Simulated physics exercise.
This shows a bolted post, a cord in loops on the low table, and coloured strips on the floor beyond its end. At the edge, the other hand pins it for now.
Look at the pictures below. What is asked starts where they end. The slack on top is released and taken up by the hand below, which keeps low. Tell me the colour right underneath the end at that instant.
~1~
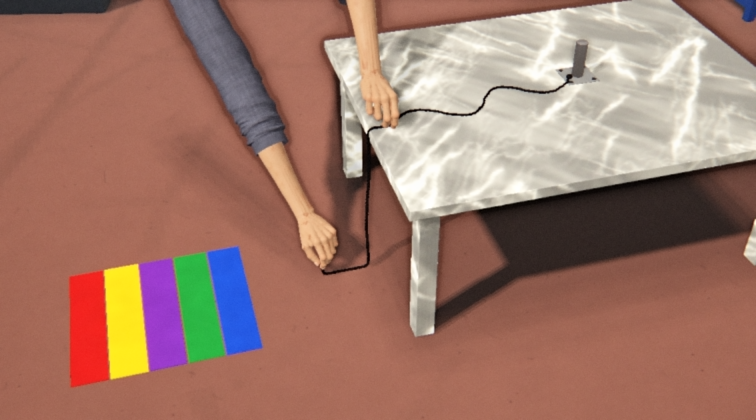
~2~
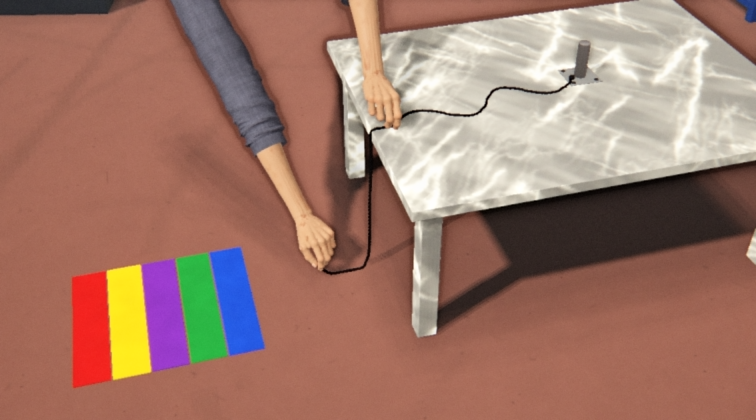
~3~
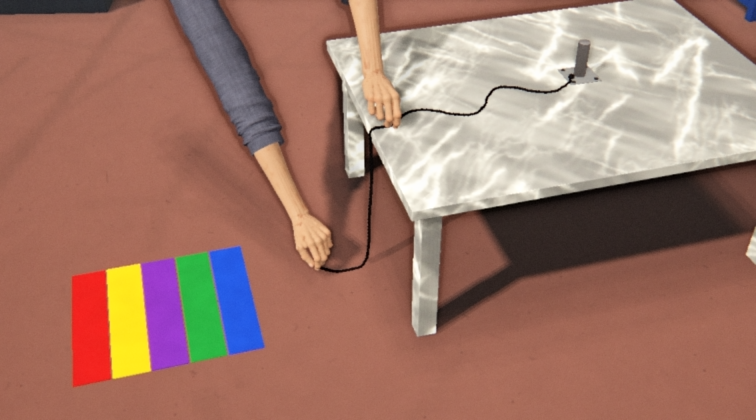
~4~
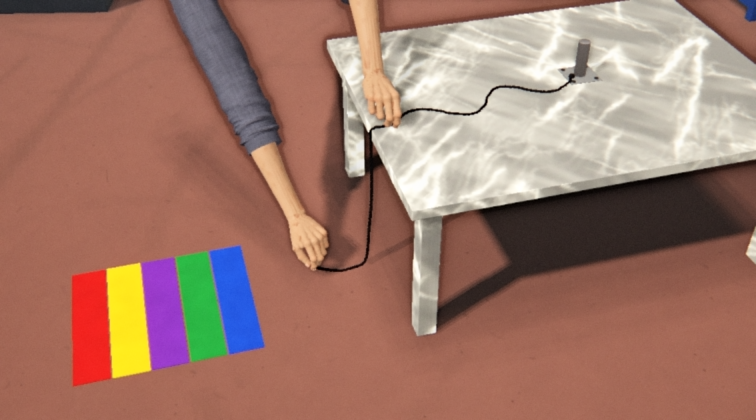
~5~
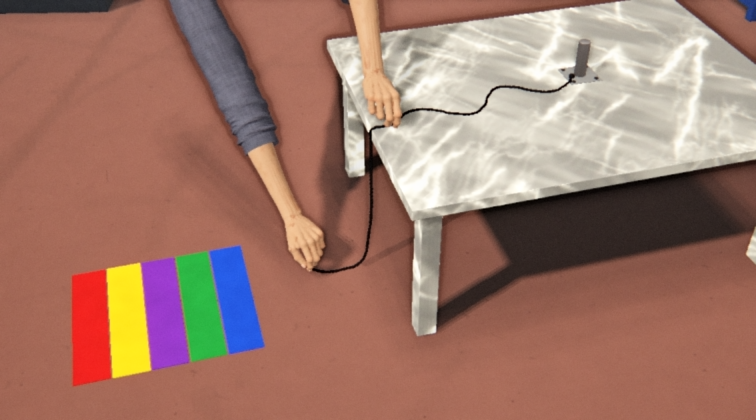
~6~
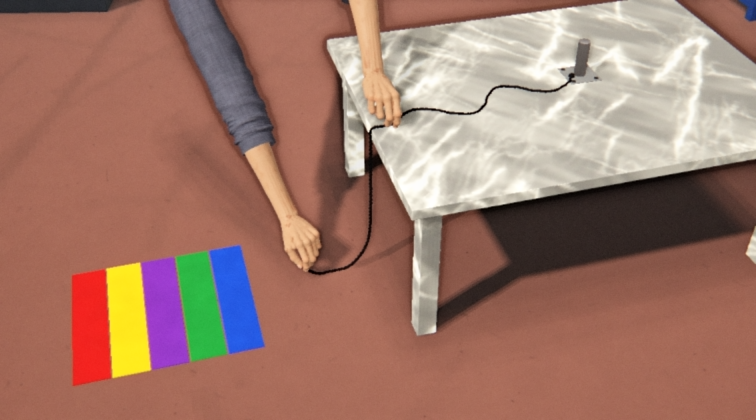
Right underneath is purple.
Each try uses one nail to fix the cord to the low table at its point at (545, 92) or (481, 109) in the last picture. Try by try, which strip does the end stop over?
The first attempt gives purple; the other gives green.
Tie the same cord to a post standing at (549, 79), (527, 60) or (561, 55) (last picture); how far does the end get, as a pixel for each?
Per try, approx.: (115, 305); (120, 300); (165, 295).
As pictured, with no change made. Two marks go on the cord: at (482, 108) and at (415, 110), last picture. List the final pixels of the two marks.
The first moves to (449, 106), the second to (382, 122).
Soon after, end near (212, 284); over green.
Then, end near (176, 291); over purple.
At full stretch, end near (156, 295); over purple. It gets as far as the purple strip.
